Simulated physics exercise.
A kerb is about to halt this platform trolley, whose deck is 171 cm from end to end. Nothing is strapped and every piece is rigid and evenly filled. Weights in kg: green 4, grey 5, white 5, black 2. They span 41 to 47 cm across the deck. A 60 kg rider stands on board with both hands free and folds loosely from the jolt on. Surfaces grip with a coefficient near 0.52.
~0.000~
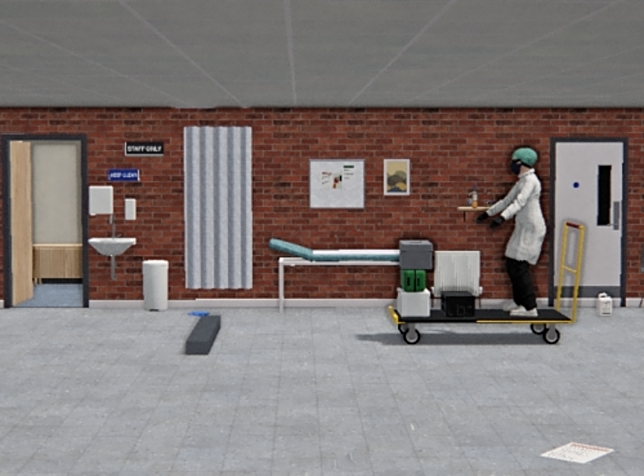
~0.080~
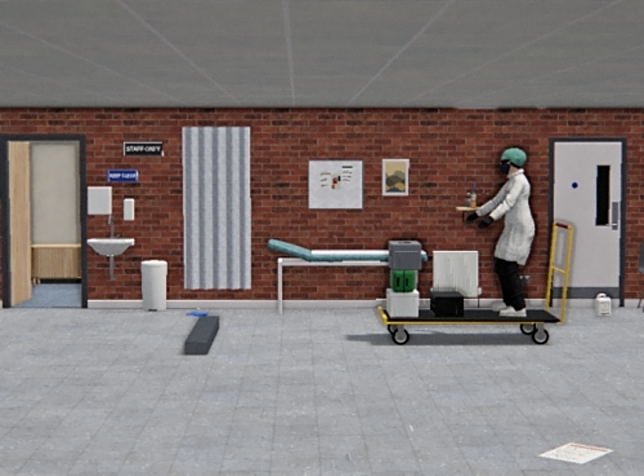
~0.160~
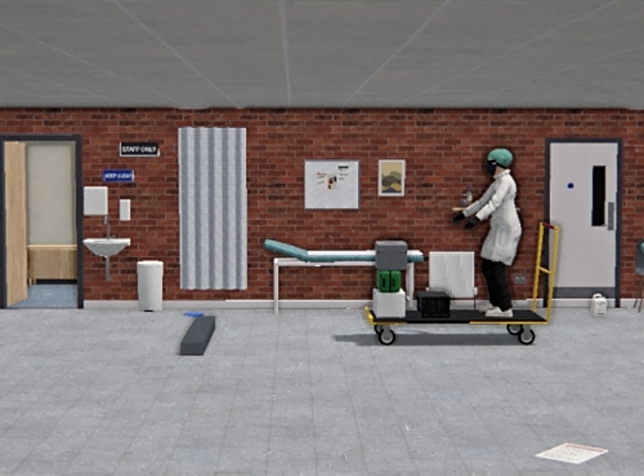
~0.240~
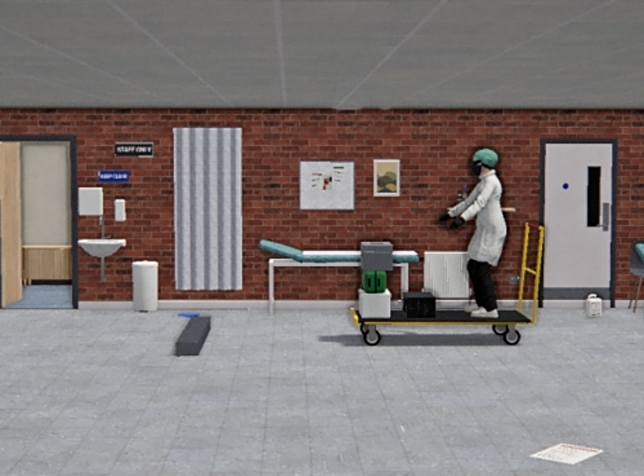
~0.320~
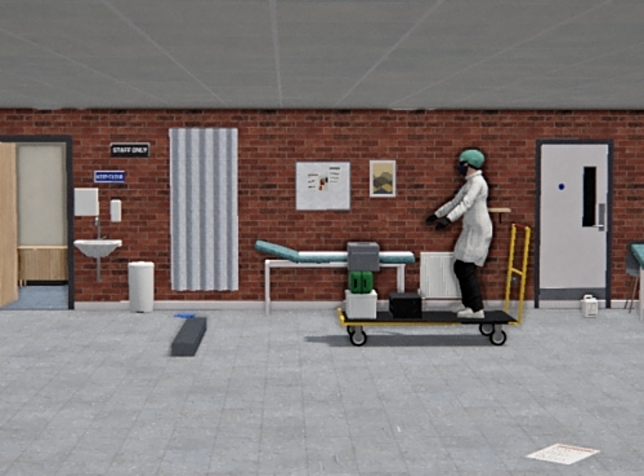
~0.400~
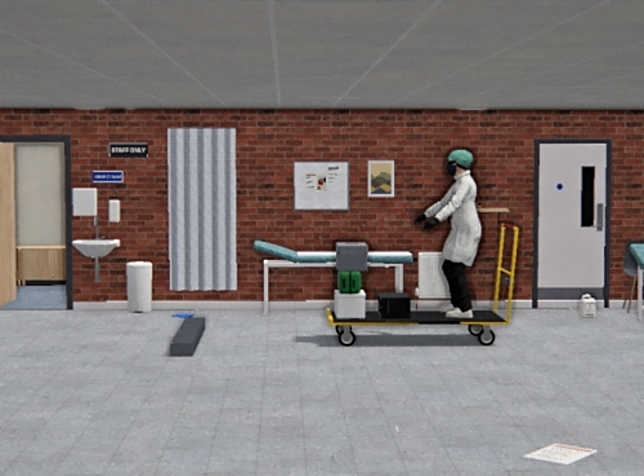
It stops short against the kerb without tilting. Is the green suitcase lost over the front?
The green suitcase flies off at this speed.
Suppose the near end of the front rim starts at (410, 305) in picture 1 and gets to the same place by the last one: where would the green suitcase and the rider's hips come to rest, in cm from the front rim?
In that case green 70 past, hips 100 behind.
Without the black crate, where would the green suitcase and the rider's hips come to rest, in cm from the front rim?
Then green 30 past, hips 110 behind.
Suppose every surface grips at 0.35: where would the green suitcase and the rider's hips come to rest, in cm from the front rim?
In that case green 30 past, hips 80 behind.
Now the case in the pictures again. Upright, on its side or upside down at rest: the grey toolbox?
At rest: Grey on its side.
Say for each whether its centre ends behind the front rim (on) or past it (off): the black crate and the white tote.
Black on, white on.
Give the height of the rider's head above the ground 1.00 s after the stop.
Some 60 cm up.
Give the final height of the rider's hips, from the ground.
Roughly 60 cm above it.
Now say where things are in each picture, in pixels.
In the first frame, green suitcase (413, 279), grey toolbox (415, 255), rim corner (396, 320); 188 cm short of the stop.
In the second frame, green suitcase (402, 280), grey toolbox (405, 255), rim corner (385, 320); 178 cm short of the stop.
In the third frame, green suitcase (388, 280), grey toolbox (391, 256), rim corner (371, 320); 168 cm short of the stop.
In the fourth frame, green suitcase (374, 280), grey toolbox (377, 256), rim corner (356, 321); 158 cm short of the stop.
In the fifth frame, green suitcase (360, 281), grey toolbox (363, 257), rim corner (343, 321); 149 cm short of the stop.
In the sixth frame, green suitcase (349, 281), grey toolbox (352, 257), rim corner (331, 321); 139 cm short of the stop. Speed about 1.2 m/s.
The wheels strike at 1.54 s.
After 2.09 s the green suitcase is 2 cm behind the rim, tilted 55°, near (192, 277) in the last picture's view.
After 2.54 s the green suitcase is 27 cm past the rim, tilted 150°, near (164, 325) in the last picture's view.
Final state at 3.4 s, past the rim, green suitcase and grey toolbox; behind it, white tote, black crate and the rider's hips.
